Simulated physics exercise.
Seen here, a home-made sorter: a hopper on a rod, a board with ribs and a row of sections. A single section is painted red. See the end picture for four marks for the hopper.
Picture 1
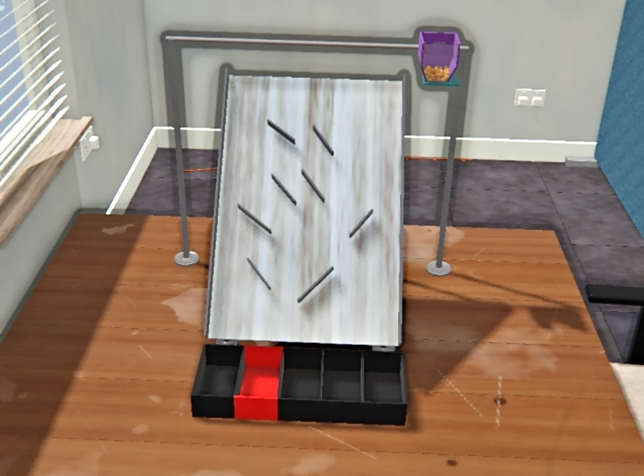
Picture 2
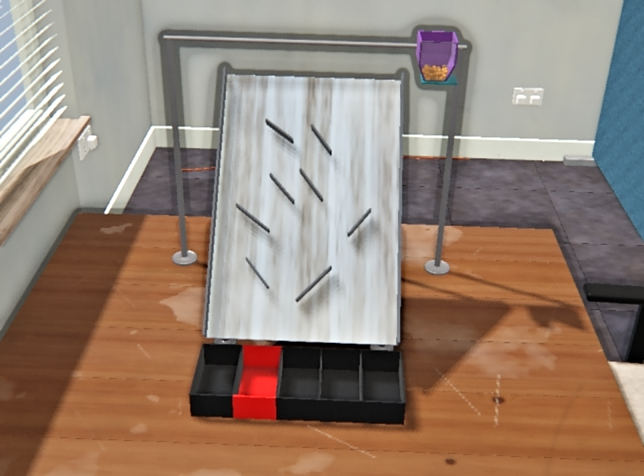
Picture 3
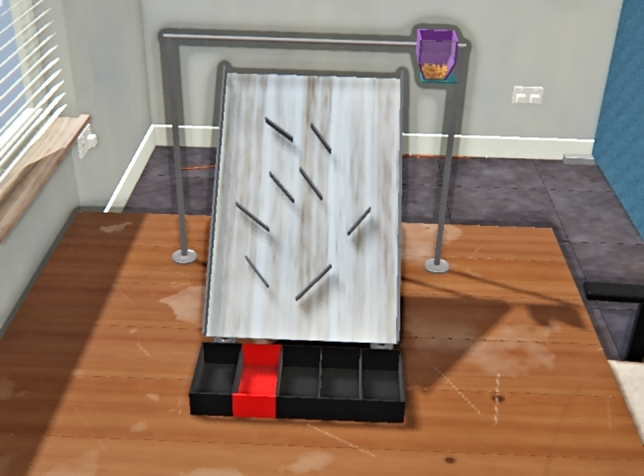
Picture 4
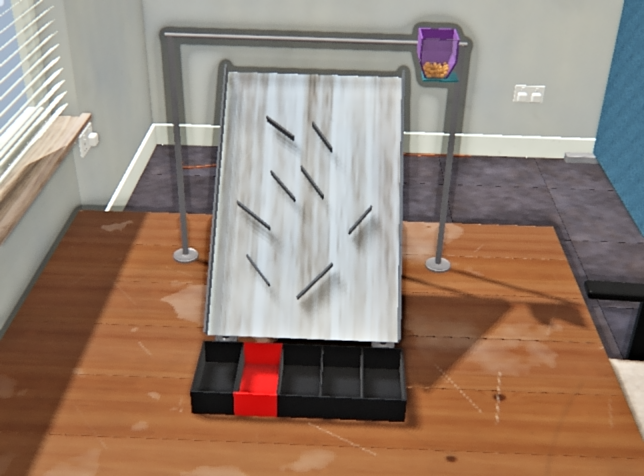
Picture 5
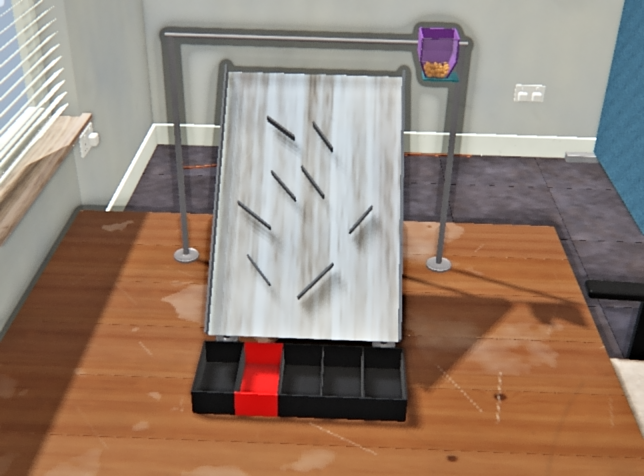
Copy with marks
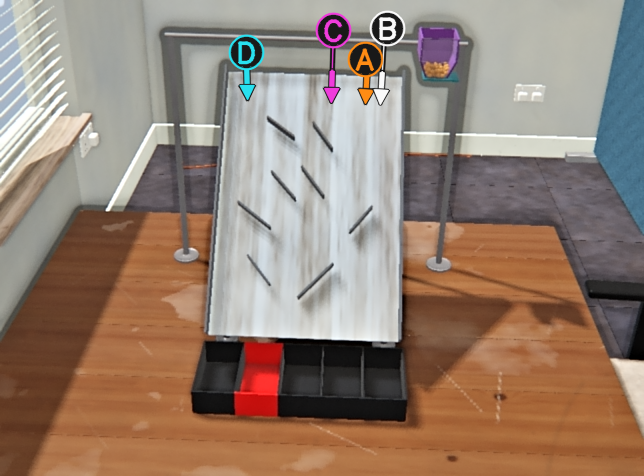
On a wooden table in a room, a purple hopper of small orange-brown pieces hung from a rod above a ribbed, tilted board and a black tray with one red section, and nothing really moved.
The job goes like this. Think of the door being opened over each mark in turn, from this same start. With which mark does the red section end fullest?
I would pick mark C.
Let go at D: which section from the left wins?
It is the first one.
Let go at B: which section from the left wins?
It is the fifth one.
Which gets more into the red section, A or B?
A it is.
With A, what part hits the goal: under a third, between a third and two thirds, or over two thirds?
Mark A gives between a third and two thirds.
On the marked copy, mark A meets the board at (365, 98); mark B meets the board at (380, 99); mark C meets the board at (331, 97); mark D meets the board at (247, 94).
With A, roughly half in the red section, roughly half in other sections, just a few outside the box.
With B, roughly a third in the red section, roughly two thirds in other sections.
With C, roughly two thirds in the red section, roughly a third in other sections.
With D, roughly a third in the red section, roughly two thirds in other sections.
